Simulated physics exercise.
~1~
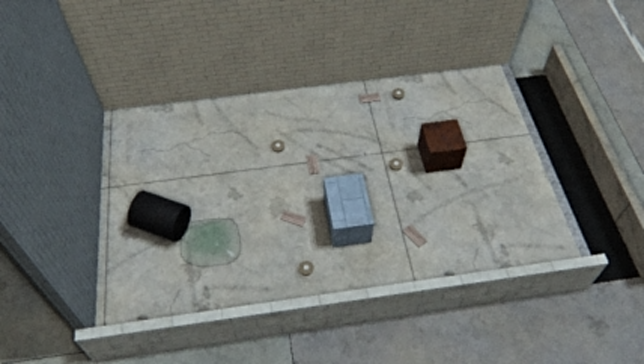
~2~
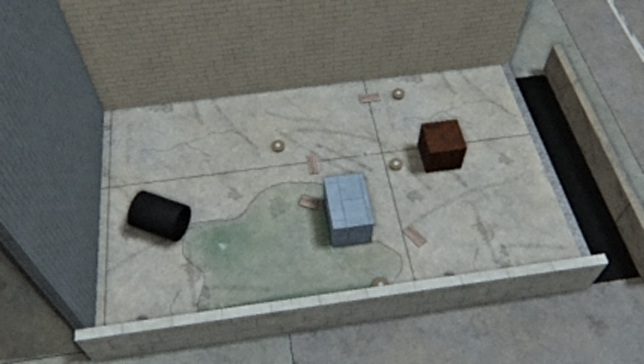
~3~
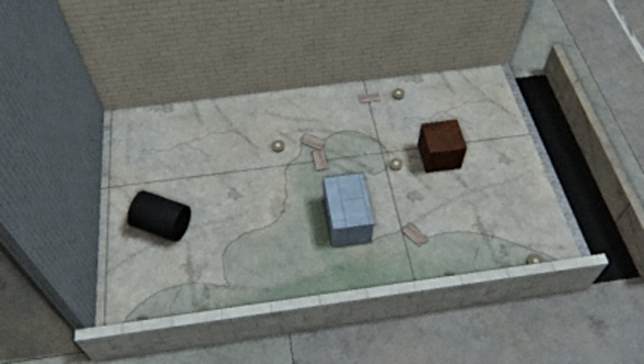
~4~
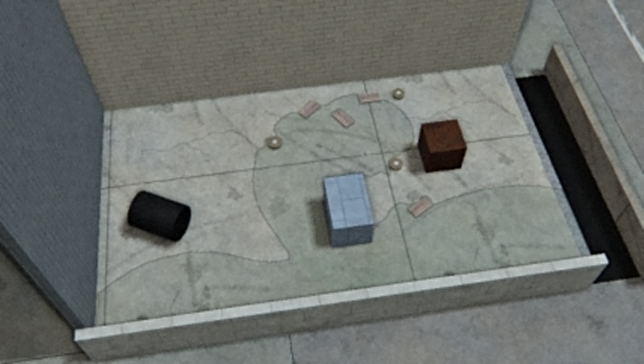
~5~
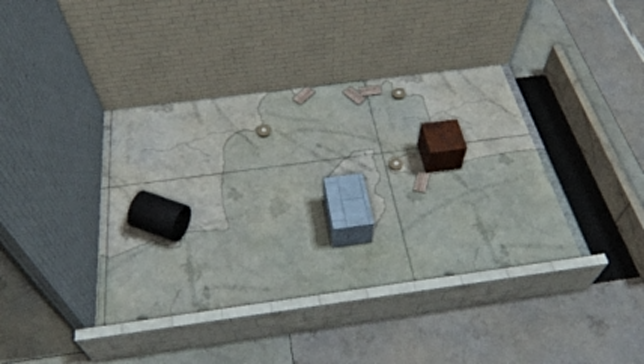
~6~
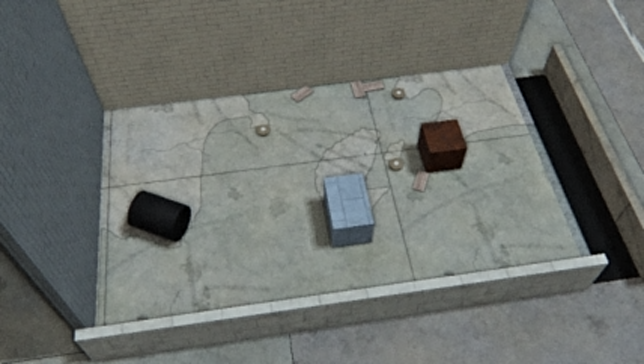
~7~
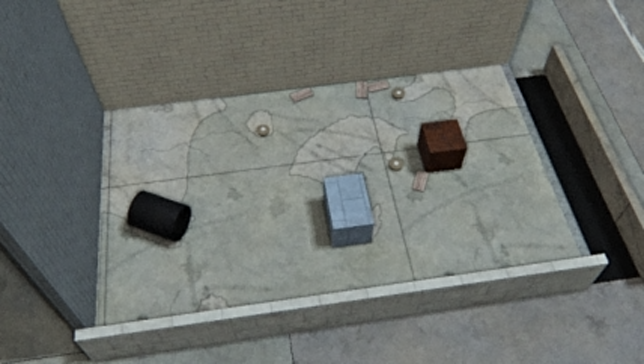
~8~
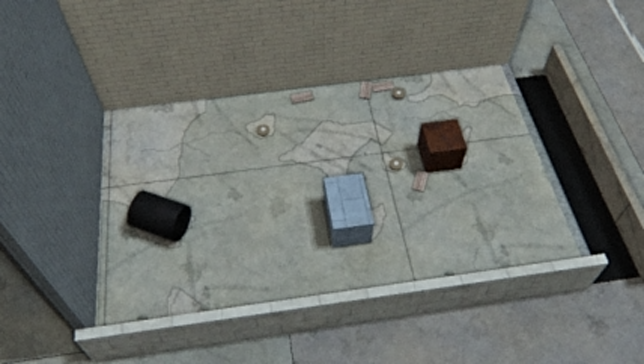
In a walled room with a level, pale slab floor, a black cylinder, a blue-grey block, a rusty brown cube, and several small boards and round lids sit around a small greenish puddle. The water spreads toward the low front wall, carrying the front lid rightward until it disappears from view. It then reaches the back, where two boards drift up toward the rear wall and another shifts closer to the brown cube. A lid at the back slides slightly left. Finally the movement nearly stops, with thin water covering most of the floor around irregular dry patches, while the cylinder, block and cube remain in place.
